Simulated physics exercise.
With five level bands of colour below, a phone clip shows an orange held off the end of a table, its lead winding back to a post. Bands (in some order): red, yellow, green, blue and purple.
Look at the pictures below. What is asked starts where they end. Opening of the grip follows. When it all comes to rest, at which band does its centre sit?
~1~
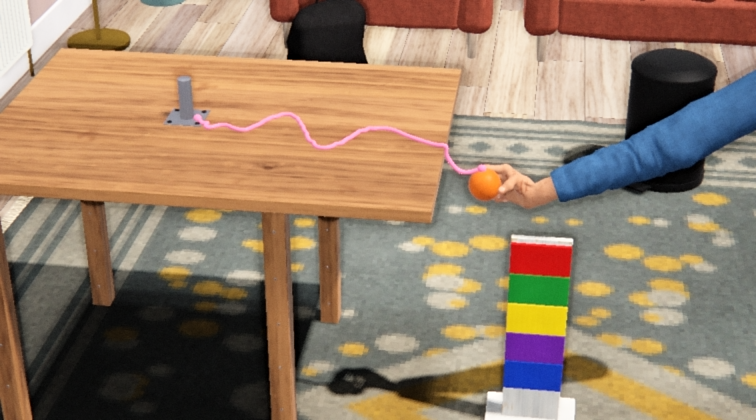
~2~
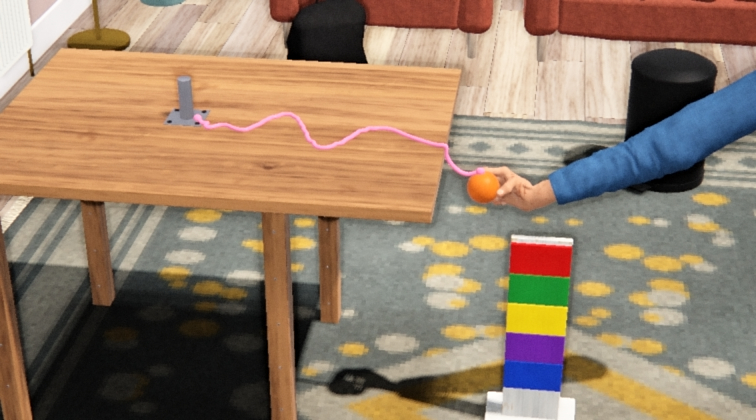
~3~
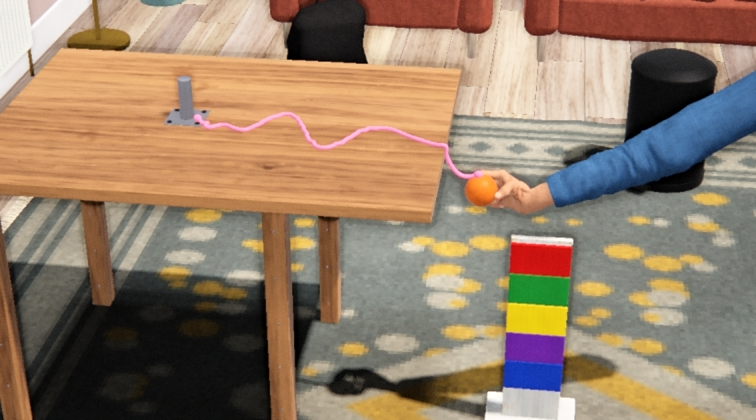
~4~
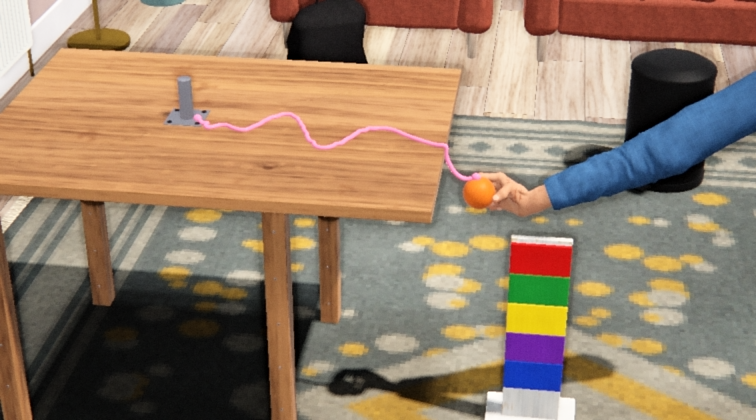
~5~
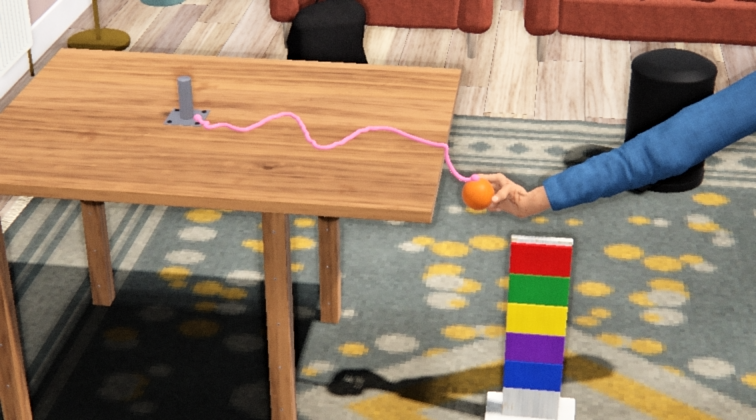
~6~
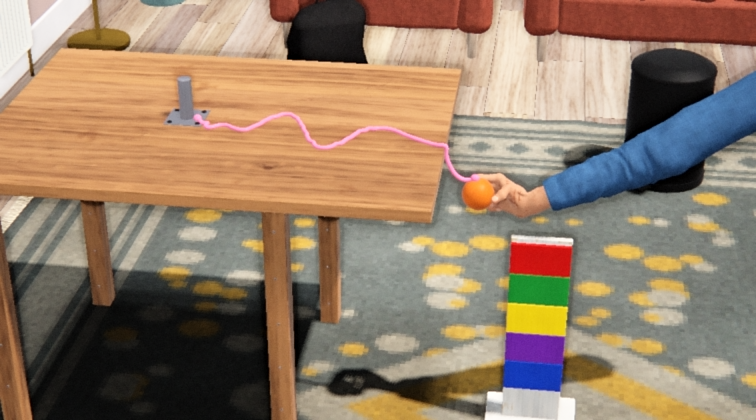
At yellow.
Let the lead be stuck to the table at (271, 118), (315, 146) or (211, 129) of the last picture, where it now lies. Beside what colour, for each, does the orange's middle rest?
Result per try, in sequence: Green / red / yellow.
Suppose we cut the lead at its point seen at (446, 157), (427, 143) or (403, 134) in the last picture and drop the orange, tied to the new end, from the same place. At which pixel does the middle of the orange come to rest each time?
Try 1: About (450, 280). Try 2: About (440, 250). Try 3: About (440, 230).
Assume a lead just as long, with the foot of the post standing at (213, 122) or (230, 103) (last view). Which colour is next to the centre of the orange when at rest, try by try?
Result 1: Purple. Result 2: Purple.
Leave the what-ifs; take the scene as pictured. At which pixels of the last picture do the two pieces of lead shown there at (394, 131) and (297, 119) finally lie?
At (445, 198) for the first, at (336, 131) for the second.
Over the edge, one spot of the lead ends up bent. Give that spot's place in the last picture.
It's near (351, 137) in the last picture.
A little later, orange near (451, 302); level with yellow.
Next, orange near (441, 306); level with yellow.
When it is over, orange near (441, 309); level with yellow. Its centre hangs level with the yellow band.
